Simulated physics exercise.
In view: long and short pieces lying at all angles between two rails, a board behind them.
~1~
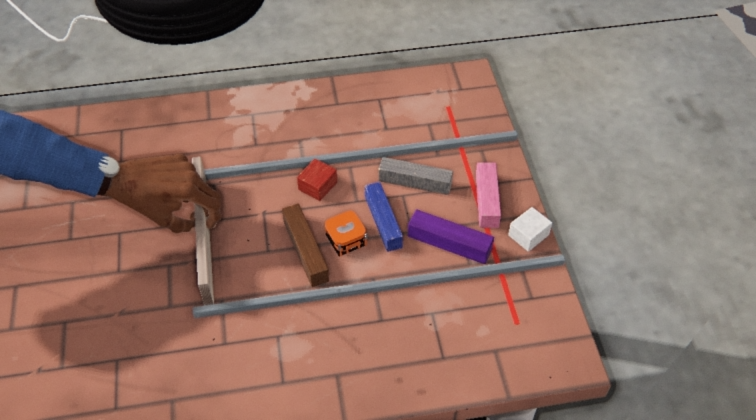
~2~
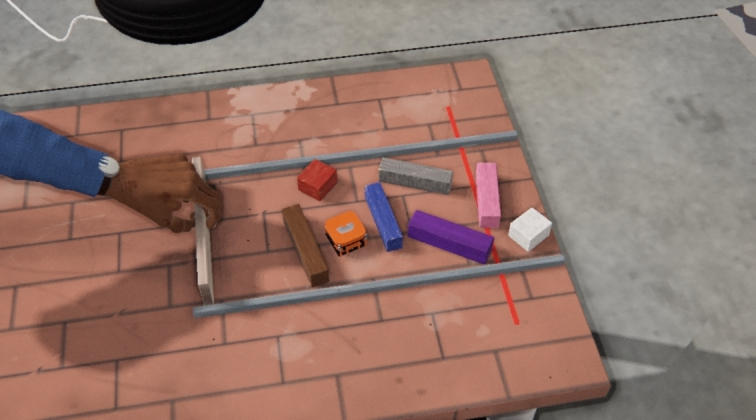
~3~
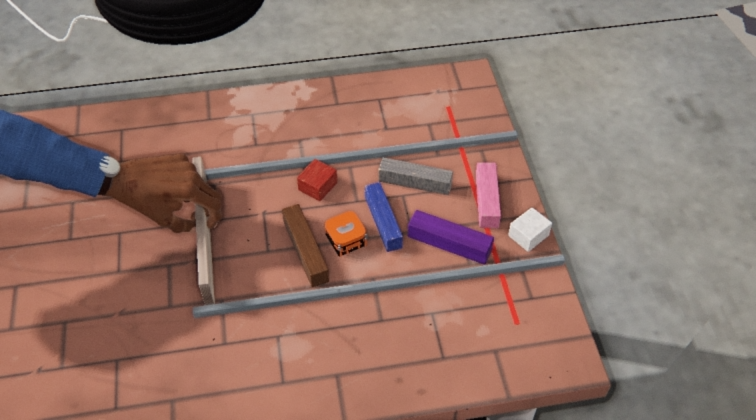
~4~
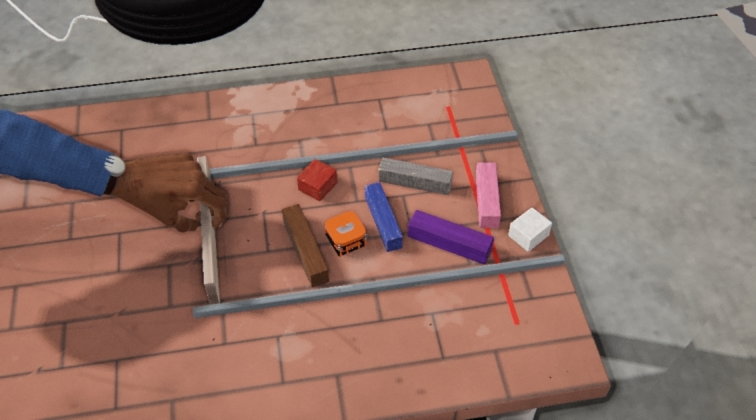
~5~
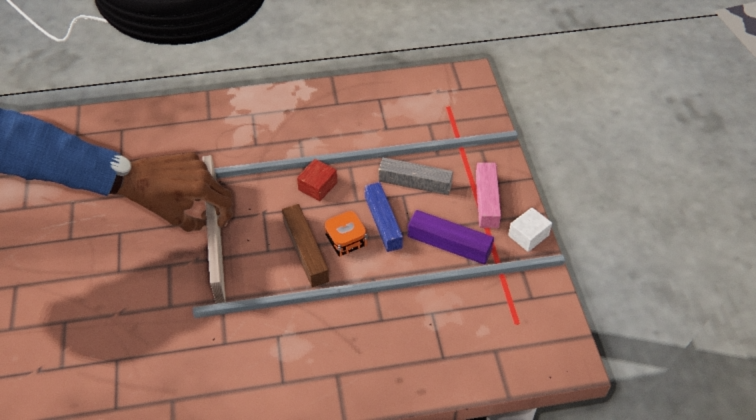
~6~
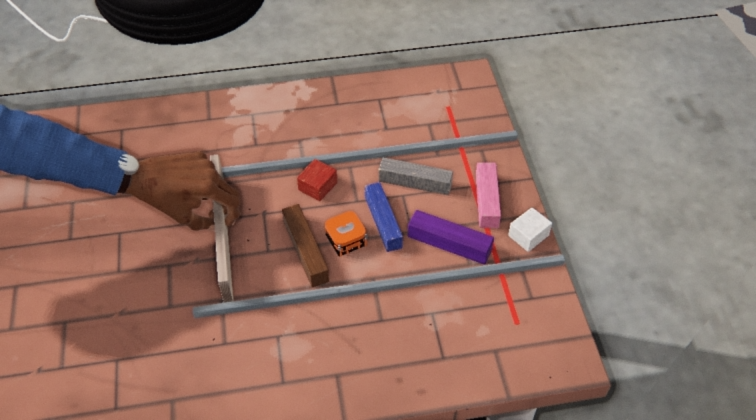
A hand slides a board slightly right between two rails toward scattered, unmoving colored blocks.
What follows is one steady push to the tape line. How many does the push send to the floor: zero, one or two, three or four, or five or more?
In the end the number that fall off is three or four.
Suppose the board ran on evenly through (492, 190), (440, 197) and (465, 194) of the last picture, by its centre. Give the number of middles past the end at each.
Place by place, 5, 2 and 3.
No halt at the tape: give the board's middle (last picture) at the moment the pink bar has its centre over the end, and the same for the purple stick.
For the pink bar at (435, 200), for the purple stick at (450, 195).
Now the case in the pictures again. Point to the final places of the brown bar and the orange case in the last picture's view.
The brown bar at (495, 219), the orange case at (518, 212).
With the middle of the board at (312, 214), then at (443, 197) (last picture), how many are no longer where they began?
By then 3, and 8.
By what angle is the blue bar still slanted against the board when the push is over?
About 10°.
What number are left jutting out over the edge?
The number is 2.
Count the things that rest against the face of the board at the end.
The number is 2.
Soon after, none off yet; white block at rest near (530, 229); pink bar at rest near (488, 195); purple stick at rest near (452, 237).
At rest, the number that fall off is three or four; fallen, purple stick, pink bar and white block.
